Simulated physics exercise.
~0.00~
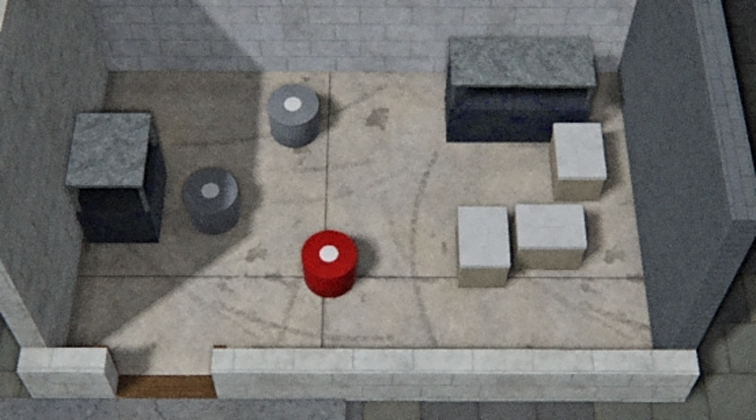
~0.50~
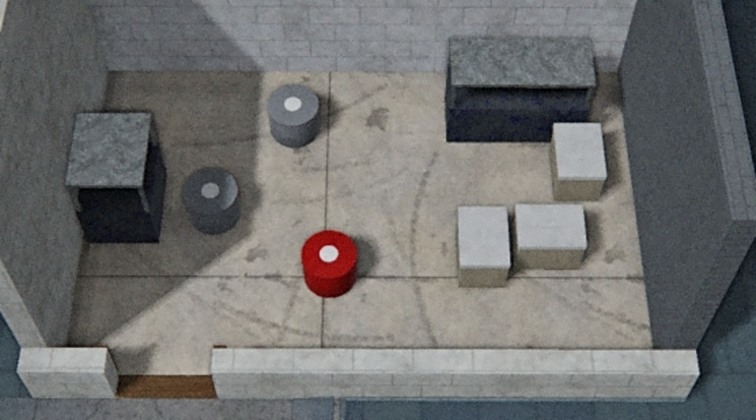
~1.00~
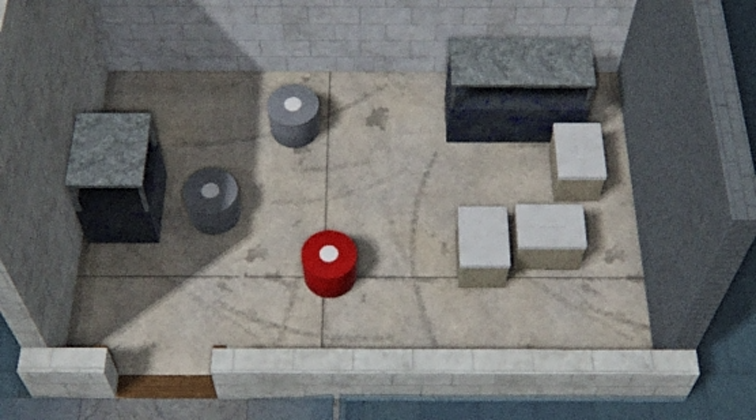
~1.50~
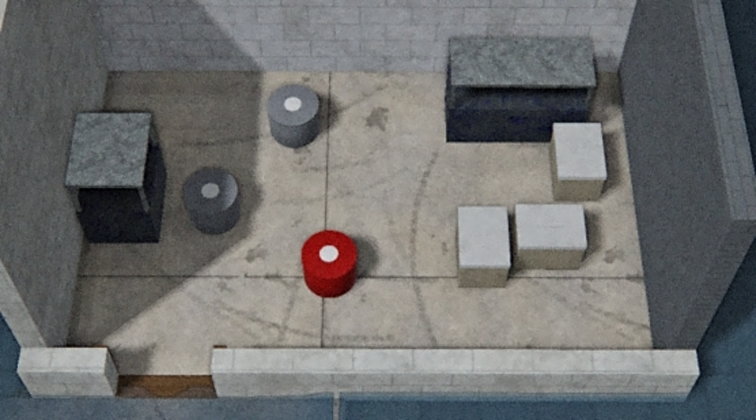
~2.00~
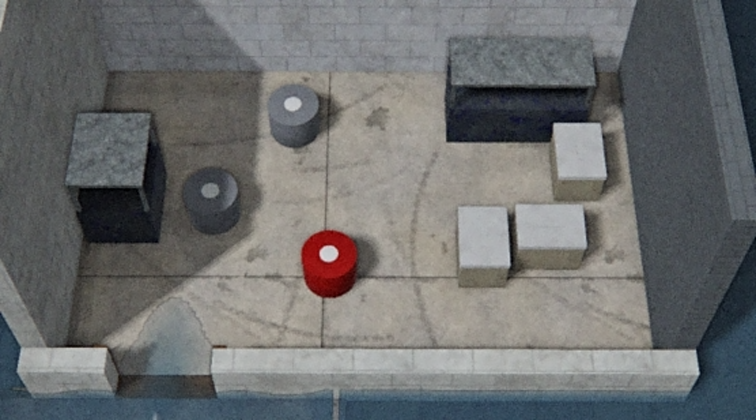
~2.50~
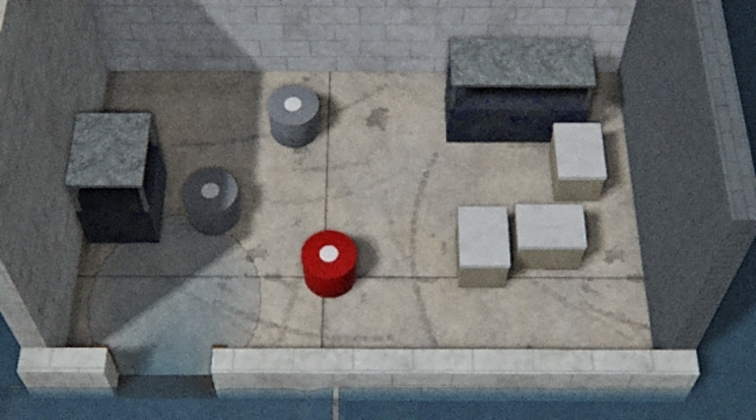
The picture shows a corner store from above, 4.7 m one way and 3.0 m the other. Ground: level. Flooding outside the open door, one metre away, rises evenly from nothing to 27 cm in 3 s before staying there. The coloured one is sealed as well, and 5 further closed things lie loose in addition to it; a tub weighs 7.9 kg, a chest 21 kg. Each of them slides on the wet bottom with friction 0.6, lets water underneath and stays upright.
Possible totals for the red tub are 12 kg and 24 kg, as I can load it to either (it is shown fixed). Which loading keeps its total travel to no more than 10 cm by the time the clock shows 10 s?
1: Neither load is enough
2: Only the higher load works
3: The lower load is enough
3, the lower load is enough.
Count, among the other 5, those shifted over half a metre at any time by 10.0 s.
The answer here is 2.
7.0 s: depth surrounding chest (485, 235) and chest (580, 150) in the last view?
Some 4 cm at the first, some 3 cm at the second.
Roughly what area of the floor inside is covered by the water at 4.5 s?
That flooded area is roughly 7.5 m2.
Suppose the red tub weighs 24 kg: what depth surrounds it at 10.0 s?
Around 6 cm.
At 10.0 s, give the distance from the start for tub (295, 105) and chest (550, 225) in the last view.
In turn: 200 cm, 0 cm.
After 3.5 s the red tub would be 0 cm from its start with 12 kg and 0 cm from its start with 24 kg; 2 cm of water round it then.
After 4.5 s the red tub would be 0 cm from its start with 12 kg and 0 cm from its start with 24 kg; 3 cm of water round it then.
After 7.0 s the red tub would be 0 cm from its start with 12 kg and 0 cm from its start with 24 kg; 3 cm of water round it then.
After 10.0 s the red tub would be 0 cm from its start with 12 kg and 0 cm from its start with 24 kg; 6 cm of water round it then.
